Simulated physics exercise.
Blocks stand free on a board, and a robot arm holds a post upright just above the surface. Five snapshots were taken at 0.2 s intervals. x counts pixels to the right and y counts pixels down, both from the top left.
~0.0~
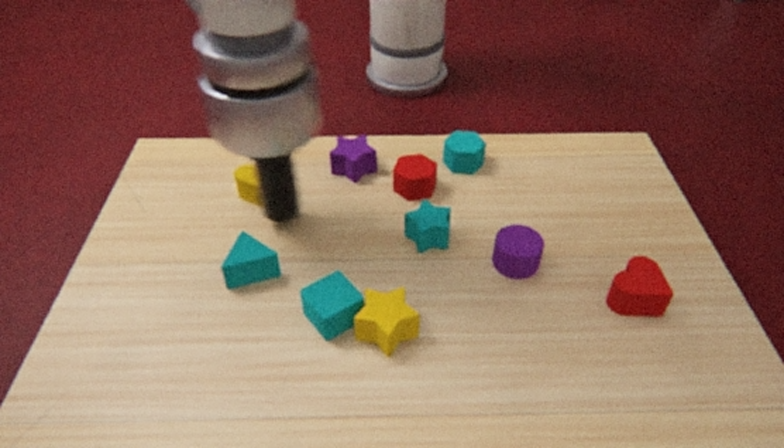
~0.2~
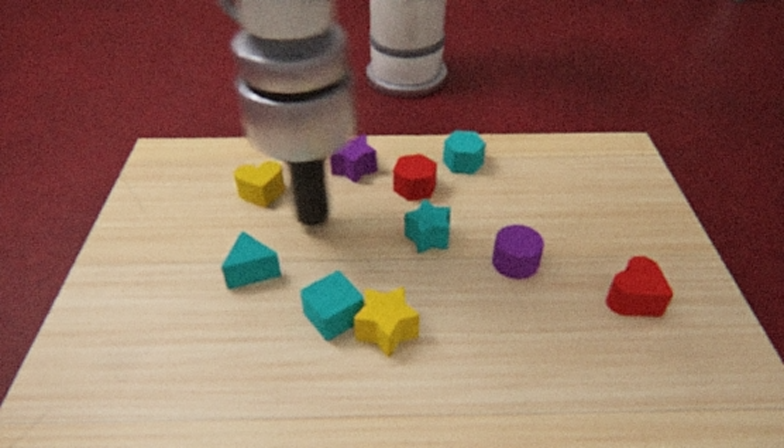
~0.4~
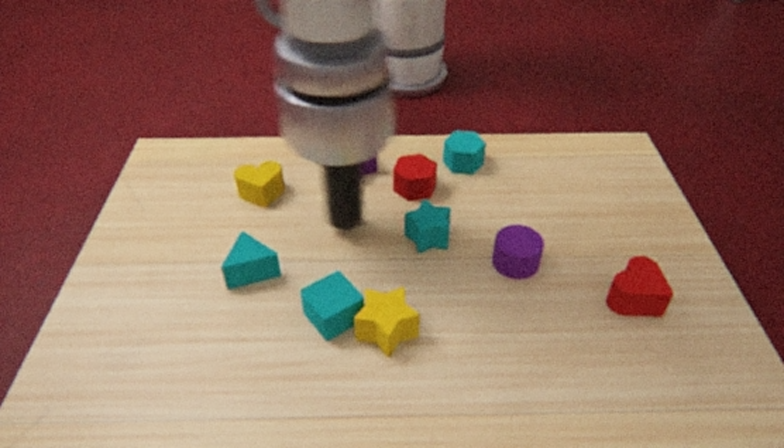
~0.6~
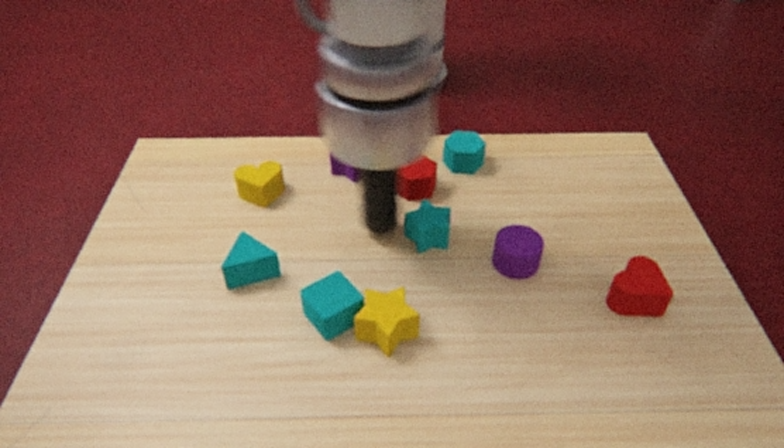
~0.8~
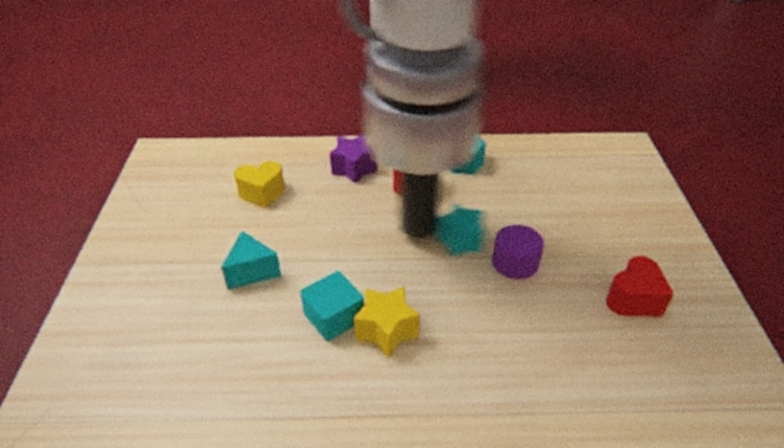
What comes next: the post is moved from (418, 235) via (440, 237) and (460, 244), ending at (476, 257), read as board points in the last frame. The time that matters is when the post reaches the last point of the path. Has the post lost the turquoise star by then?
I'd say yes.
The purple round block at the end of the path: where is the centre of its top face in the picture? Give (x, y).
It will end up at (555, 248).
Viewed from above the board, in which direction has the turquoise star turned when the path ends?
Seen from overhead, it turns anticlockwise.
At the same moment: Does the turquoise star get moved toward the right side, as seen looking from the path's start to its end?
Final answer: No.
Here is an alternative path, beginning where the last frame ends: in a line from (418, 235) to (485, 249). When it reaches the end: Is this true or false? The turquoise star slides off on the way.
This is false.
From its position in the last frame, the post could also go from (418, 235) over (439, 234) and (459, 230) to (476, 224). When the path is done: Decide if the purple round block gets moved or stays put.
Answer: Moved.
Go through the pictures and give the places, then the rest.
In the first frame, post's lower end at (282, 211); red hexagon at (415, 166); turquoise star at (430, 215); purple round block at (520, 240).
In the second frame, post at (313, 214); blocks still.
In the third frame, post at (346, 218); blocks still.
In the fourth frame, post at (381, 222); blocks still.
In the fifth frame, post at (418, 226); red hexagon hidden; turquoise star at (463, 218); purple round block at (520, 240).
The first path, step by step. Halfway along, post at (453, 232); turquoise star at (499, 221); purple round block at (539, 245).
At the end, post at (477, 248); red hexagon still; turquoise star at (514, 224), turned 55° anticlockwise; purple round block at (555, 248).
